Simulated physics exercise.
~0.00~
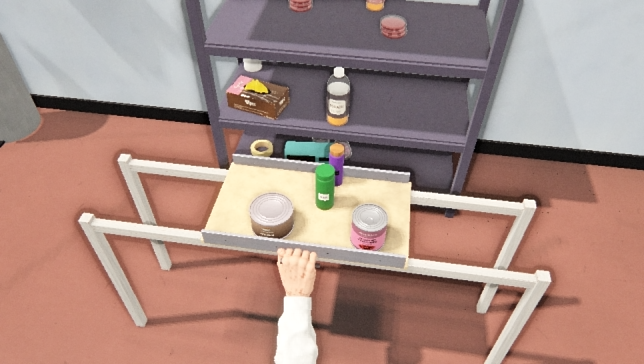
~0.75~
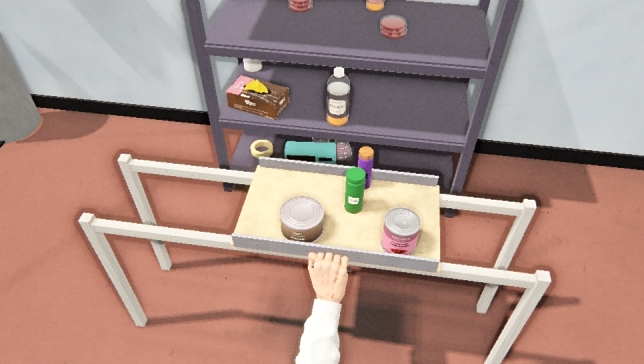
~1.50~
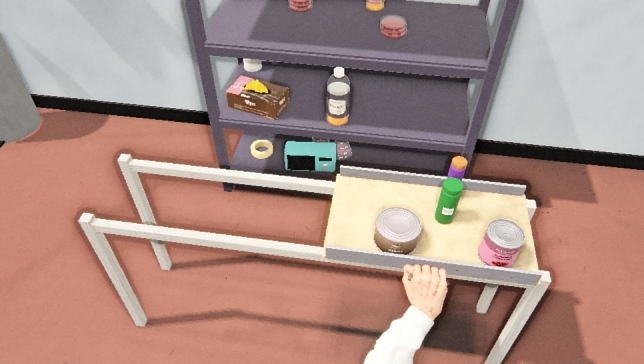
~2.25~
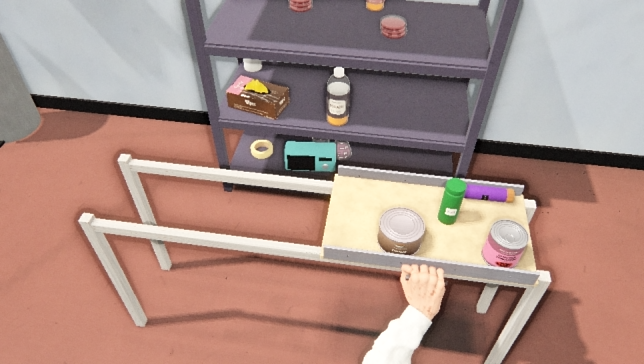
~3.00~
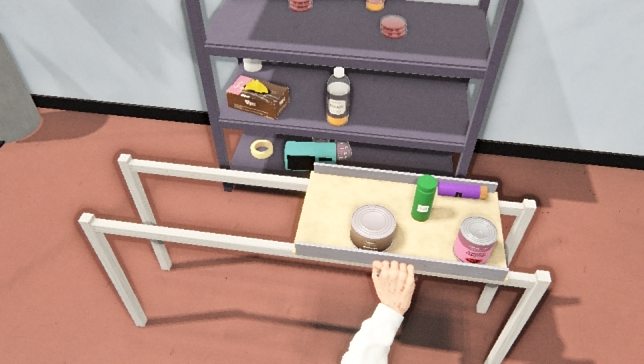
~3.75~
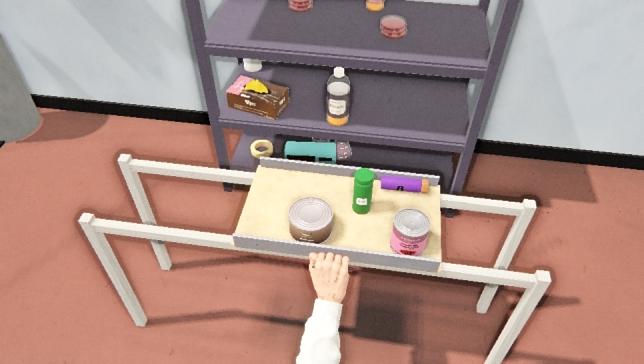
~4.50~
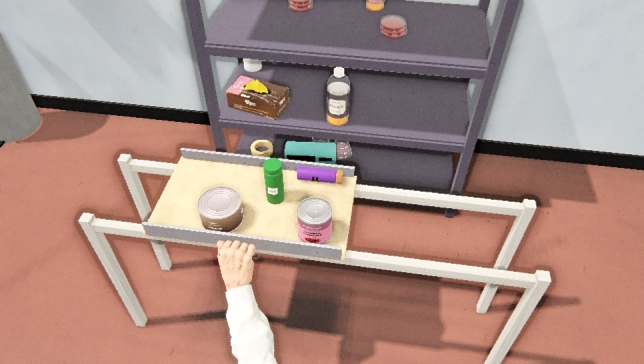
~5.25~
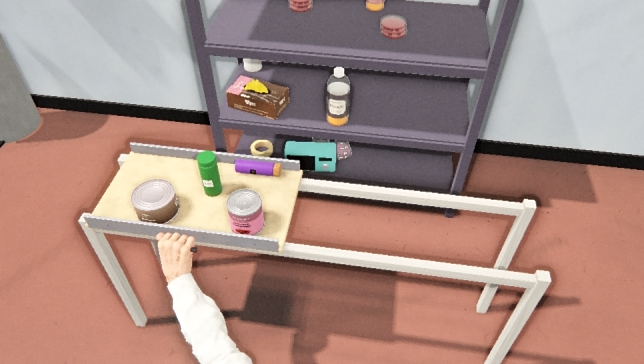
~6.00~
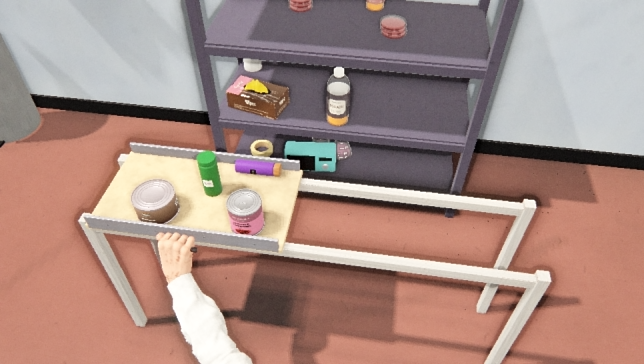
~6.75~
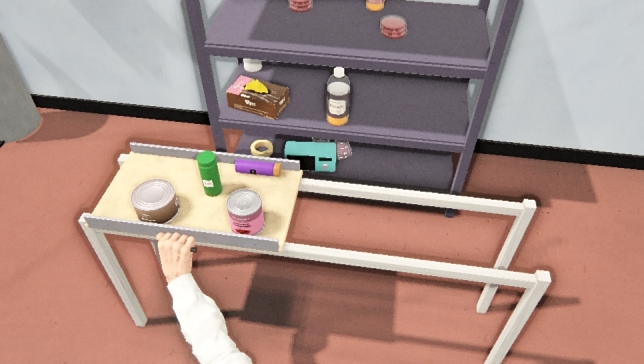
A shallow tray carrying a brown tub, a pink tin, a green shaker and a purple shaker slides right along two pale rails, with a hand at its front edge and a dark shelving unit behind. It reaches the right end of the rails, and the purple shaker topples onto its side while the others stay upright. The tray then travels left, past the middle and all the way to the left end. There it rests, the purple shaker still lying near the back edge and the other three items standing.
